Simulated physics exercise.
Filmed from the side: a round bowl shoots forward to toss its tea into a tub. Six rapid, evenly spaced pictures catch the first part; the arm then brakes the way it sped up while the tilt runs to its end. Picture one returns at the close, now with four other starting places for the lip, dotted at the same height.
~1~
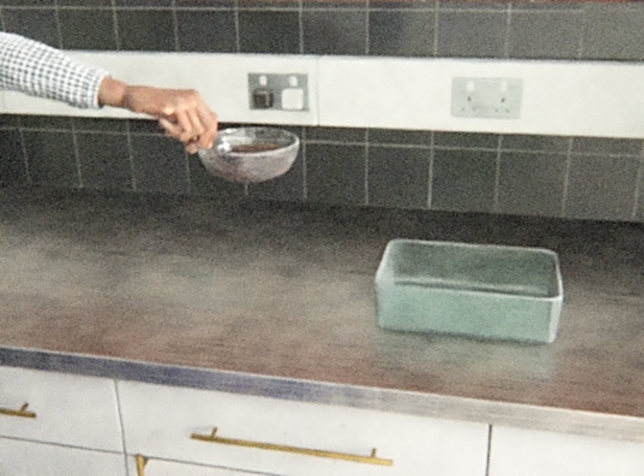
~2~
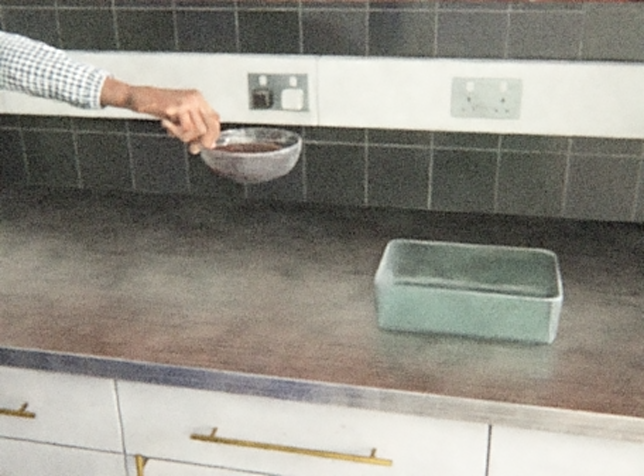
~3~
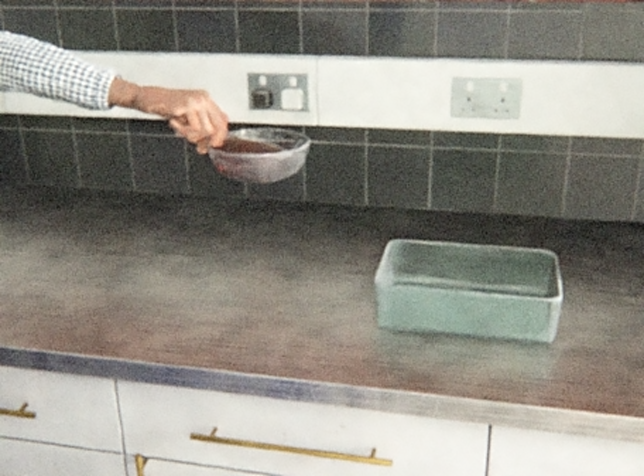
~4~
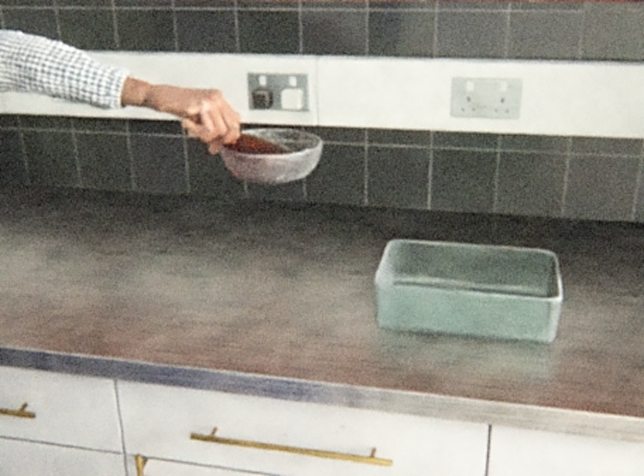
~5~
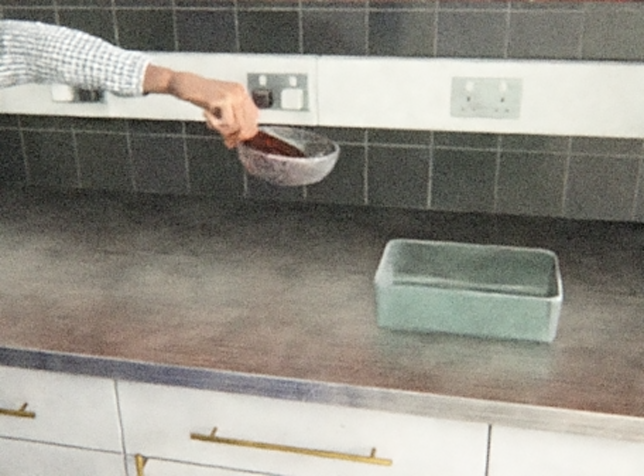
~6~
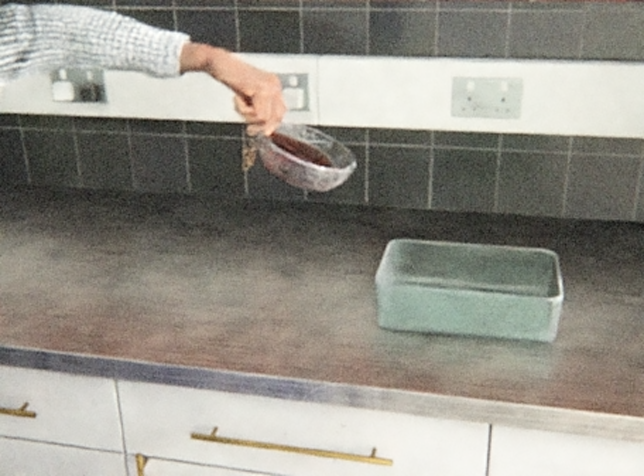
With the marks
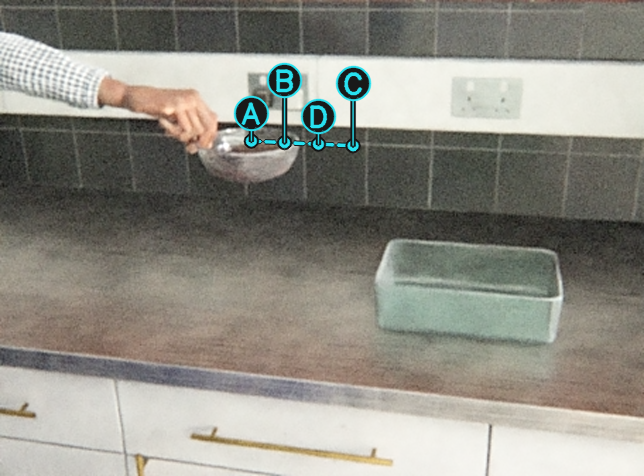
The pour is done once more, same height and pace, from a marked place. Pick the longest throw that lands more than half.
The limit is A.
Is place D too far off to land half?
No, not at all.
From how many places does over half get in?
All four.
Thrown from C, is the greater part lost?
No, that is safe.
On the marked copy, A at (251, 141); B at (284, 142); C at (353, 145); D at (318, 144).
For place A, about 64 % lands in the tub, 25 % falls short and 11 % goes beside or beyond.
For place B, about 78 % lands in the tub, 10 % falls short and 13 % goes beside or beyond.
For place C, about 81 % lands in the tub, 11 % falls short and 8 % goes beside or beyond.
For place D, about 73 % lands in the tub, 8 % falls short and 20 % goes beside or beyond.
